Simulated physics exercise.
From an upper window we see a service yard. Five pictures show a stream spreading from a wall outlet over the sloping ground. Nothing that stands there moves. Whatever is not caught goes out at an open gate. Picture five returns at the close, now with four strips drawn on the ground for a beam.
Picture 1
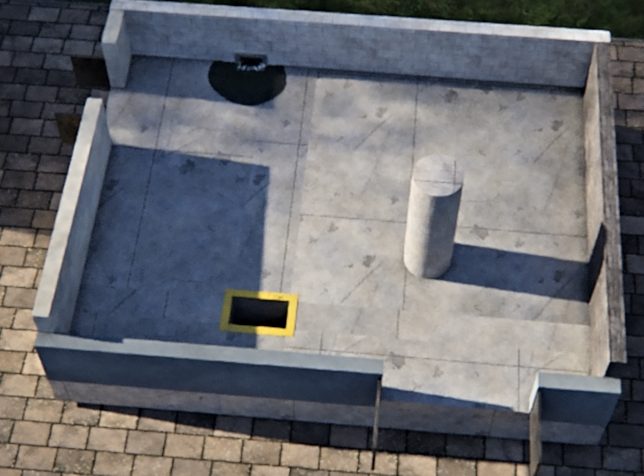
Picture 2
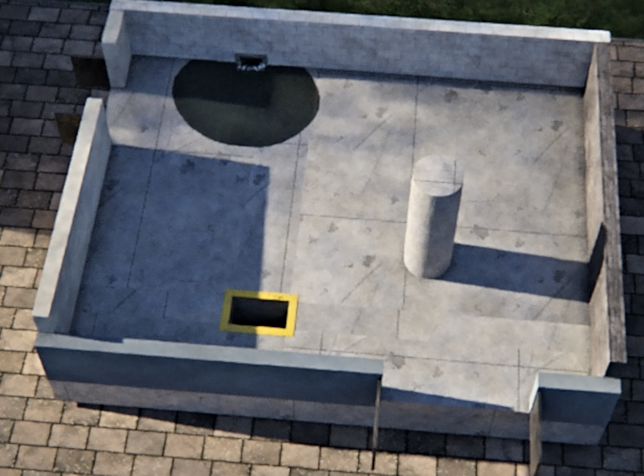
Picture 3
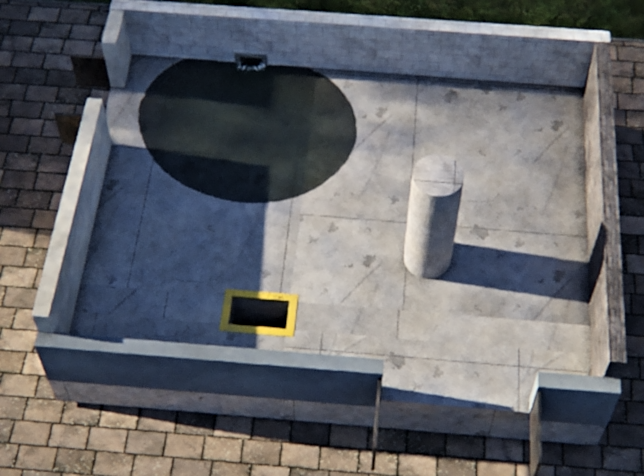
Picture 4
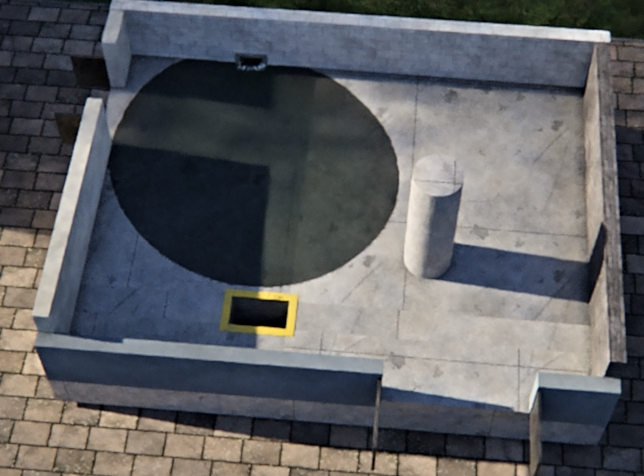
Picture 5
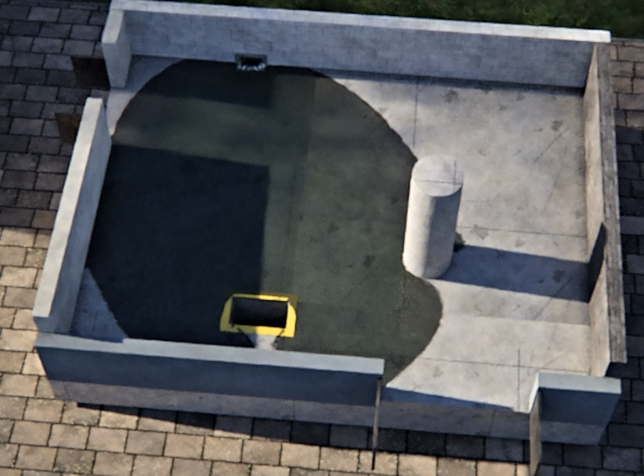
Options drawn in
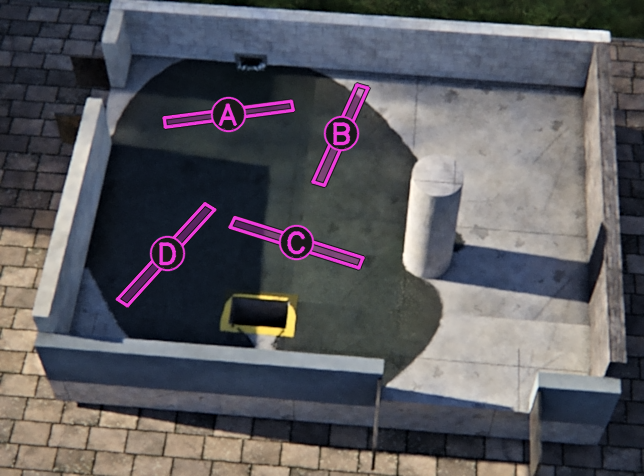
Dark water spreads across the pale concrete floor of a walled service yard, seen from an upper window, with brick paving outside. An outfall sits in the far wall left of centre, a yellow-edged drain pit near the front wall, a grey pillar to the right, and gaps open at upper left and front right. The rounded pool widens from the outfall toward the front, surrounds the pit and enters it, and reaches the pillar's base, while the view stays still.
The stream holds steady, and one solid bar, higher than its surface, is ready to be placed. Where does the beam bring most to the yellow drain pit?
Best: B.
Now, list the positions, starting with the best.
B, D, C, A.
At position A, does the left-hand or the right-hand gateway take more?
The right one.
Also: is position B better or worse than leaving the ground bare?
It is better.
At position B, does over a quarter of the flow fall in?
Yes.
On the marked copy, A from (164, 122) to (292, 105); B from (318, 183) to (362, 86); C from (232, 222) to (360, 262); D from (122, 302) to (209, 206).
For position A, about 6 % of the stream runs into the yellow drain pit, about 93 % out by the gates.
For position B, about 47 % of the stream runs into the yellow drain pit, about 52 % out by the gates.
For position C, about 18 % of the stream runs into the yellow drain pit, about 82 % out by the gates.
For position D, about 31 % of the stream runs into the yellow drain pit, about 67 % out by the gates.
